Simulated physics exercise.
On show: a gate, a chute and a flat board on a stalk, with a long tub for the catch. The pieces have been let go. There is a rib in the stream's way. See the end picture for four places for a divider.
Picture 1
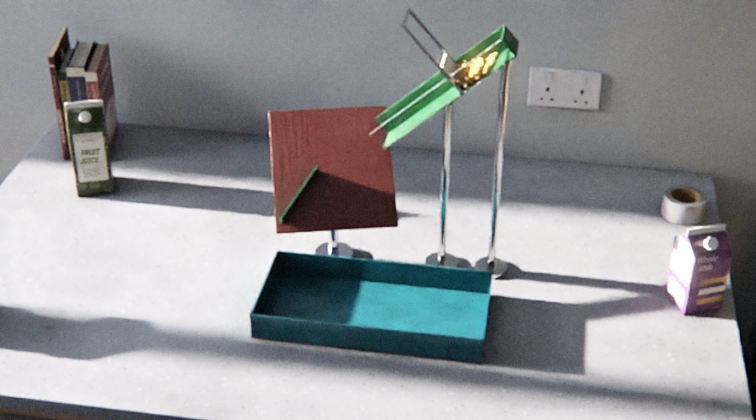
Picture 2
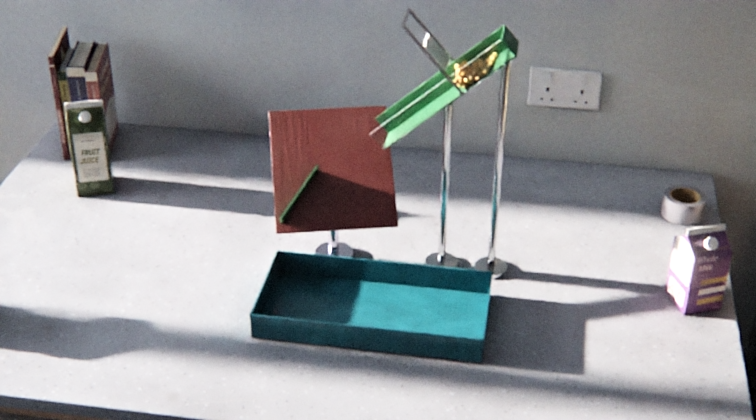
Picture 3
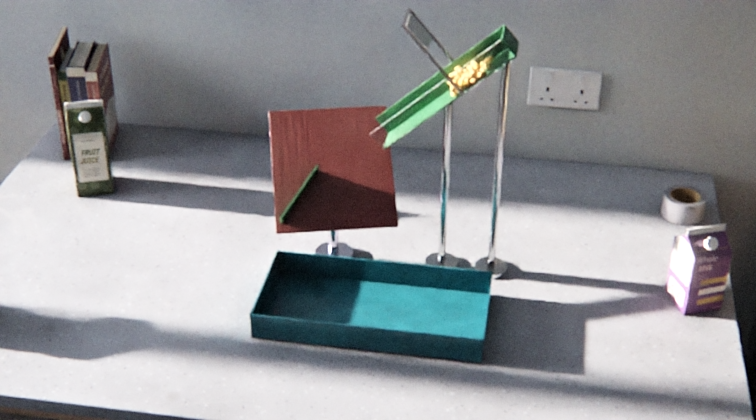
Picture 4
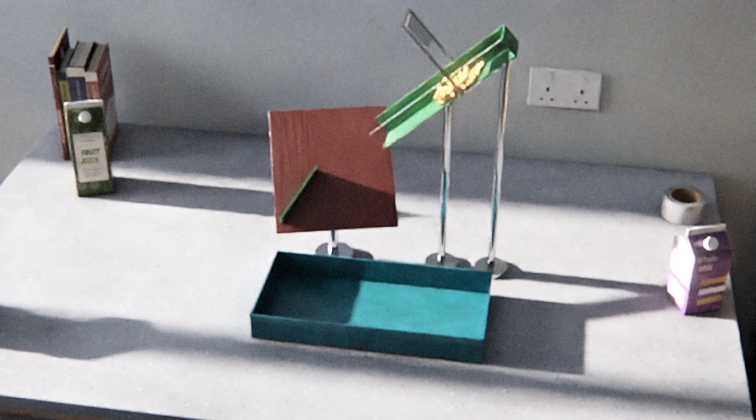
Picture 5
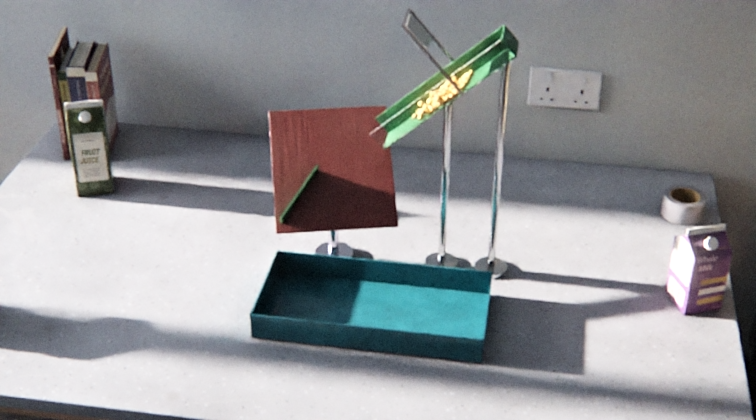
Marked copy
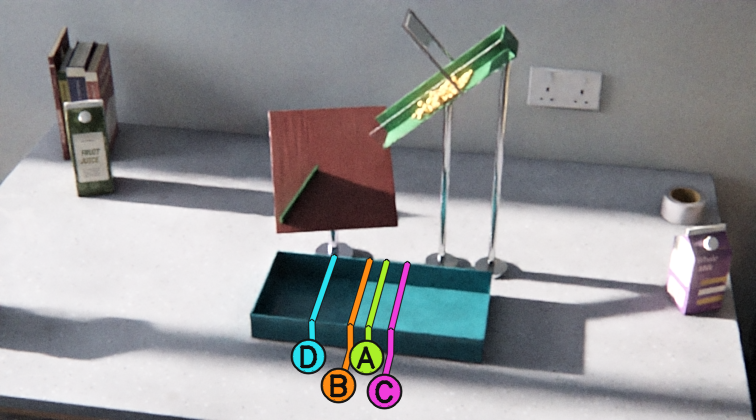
Dried chickpeas slide down a sloping green chute towards the left, above an empty teal tub.
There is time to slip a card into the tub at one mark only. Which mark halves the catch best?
Go for D.
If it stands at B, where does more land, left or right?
The left side.
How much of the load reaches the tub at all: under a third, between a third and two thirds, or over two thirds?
About that: Over two thirds.
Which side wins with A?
More lands on the left.
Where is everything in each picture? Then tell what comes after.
The first frame shows load behind the gate (471, 72), dried chickpeas; lip of the chute (387, 141), sloping fairly steeply.
The second frame shows middle of the board (333, 168), tilted fairly steeply; middle of its low edge (338, 230); of its high edge (328, 108).
The third frame shows front corners of the tub (250, 314) and (483, 339), empty; front of the load (454, 88).
The fourth frame shows middle of the load (458, 81); its front (441, 98), roughly a quarter of the way to the lip; rib from (318, 165) to (281, 218).
The fifth frame shows middle of the load (446, 96); its front (415, 116), roughly half of the way to the lip.
On the marked copy, line A crosses the front rim at (368, 327); line B crosses the front rim at (350, 325); line C crosses the front rim at (391, 329); line D crosses the front rim at (312, 321).
If A is chosen, of what is caught, almost all on the left of the divider, about a tenth on the right.
If B is chosen, of what is caught, the larger part on the left of the divider, about a tenth on the right.
If C is chosen, of what is caught, almost all on the left of the divider, just a few on the right.
If D is chosen, of what is caught, roughly two thirds on the left of the divider, roughly a third on the right.
